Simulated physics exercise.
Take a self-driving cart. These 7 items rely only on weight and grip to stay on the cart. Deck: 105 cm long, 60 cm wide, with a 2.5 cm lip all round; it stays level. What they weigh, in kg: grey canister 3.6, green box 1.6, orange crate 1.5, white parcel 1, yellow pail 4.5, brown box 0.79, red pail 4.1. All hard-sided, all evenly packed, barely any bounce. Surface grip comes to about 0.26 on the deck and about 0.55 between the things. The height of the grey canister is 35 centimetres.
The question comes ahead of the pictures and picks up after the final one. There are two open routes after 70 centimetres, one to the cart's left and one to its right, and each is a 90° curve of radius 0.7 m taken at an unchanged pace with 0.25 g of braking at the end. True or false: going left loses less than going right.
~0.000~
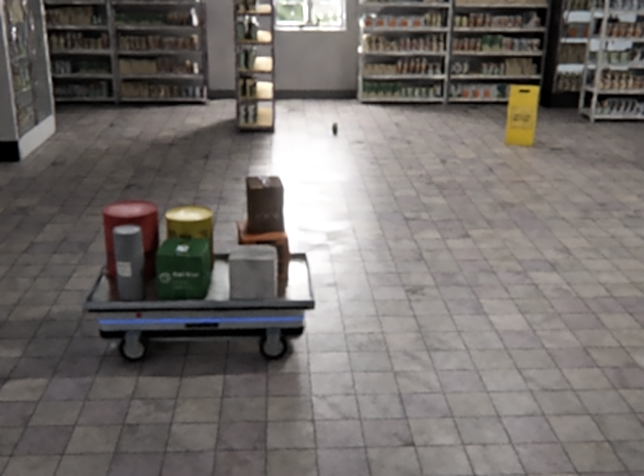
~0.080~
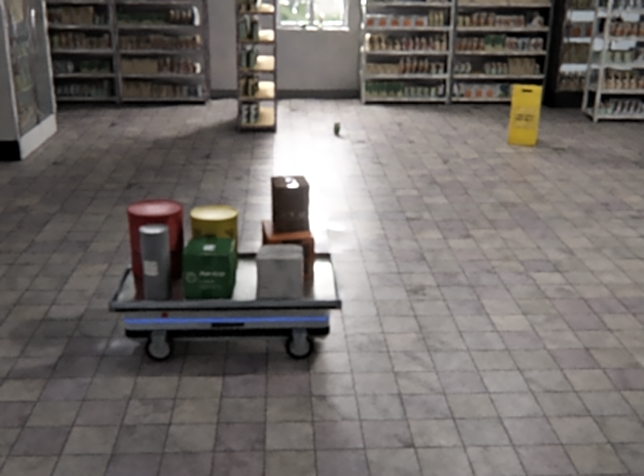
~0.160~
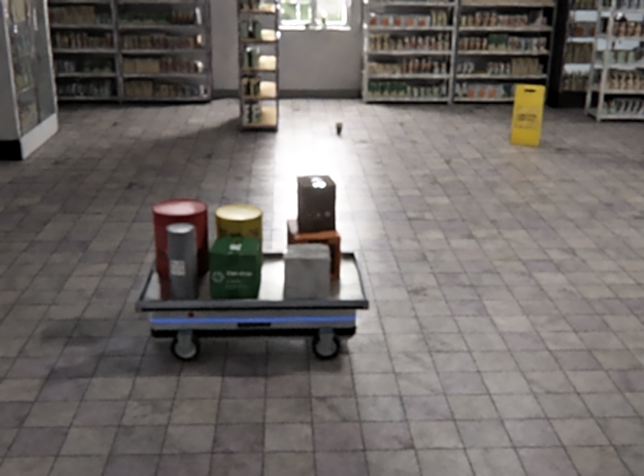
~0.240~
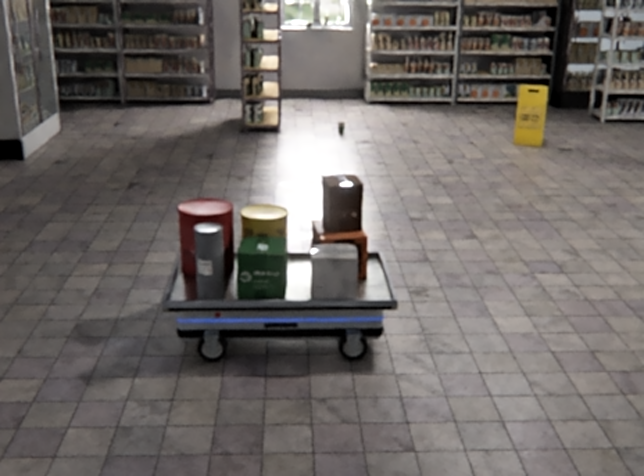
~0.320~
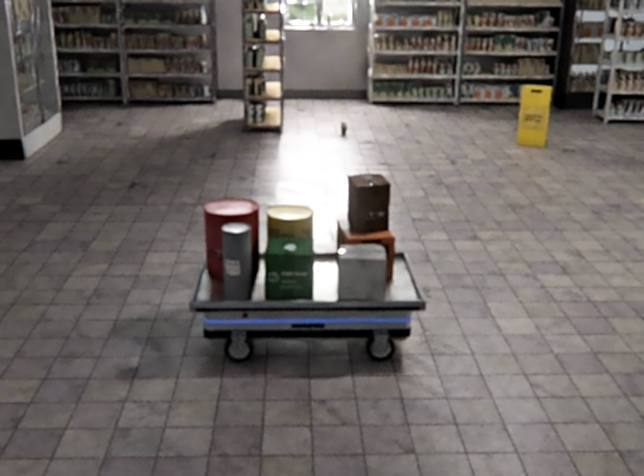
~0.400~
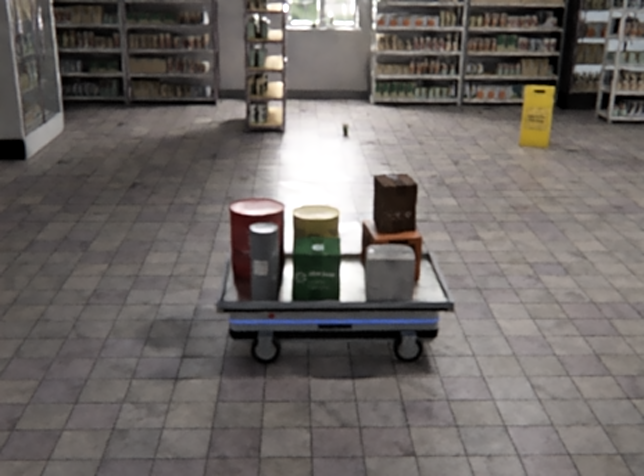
False.
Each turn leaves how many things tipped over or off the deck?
For left it's 2, for right it's 1.
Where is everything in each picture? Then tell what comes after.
In the first frame, 0 cm covered; grey canister (130, 264); green box (184, 269).
In the second frame, 13 cm covered; yellow pail (215, 240); brown box (291, 203).
In the third frame, 26 cm covered; red pail (182, 238).
In the fourth frame, 38 cm covered; white parcel (334, 273); yellow pail (265, 239).
In the fifth frame, 51 cm covered; brown box (368, 203); red pail (233, 238).
In the sixth frame, 64 cm covered; grey canister (265, 263); green box (317, 268).
Turning left. Around 0.80 s, 128 cm covered, turned 35°; grey canister at 9° to upright near (421, 251); green box shifted 5 cm near (445, 249); brown box at 8° to upright.
Around 1.20 s, 192 cm covered, turned 86°; grey canister and brown box now off the deck; green box shifted 5 cm near (457, 203); orange crate shifted 11 cm.
Around 1.50 s, 236 cm covered, turned 90°; green box shifted 4 cm near (442, 182); red pail shifted 15 cm; white parcel shifted 13 cm.
Finally (2.4 s), off the deck, grey canister and brown box; not toppled but over 10 cm from the start, orange crate, white parcel, yellow pail and red pail; the last one still in place (within 10 cm). In the last view, green box near (434, 171).
Turning right instead, brown box tipped over or off the deck, 1 of 7 in all.
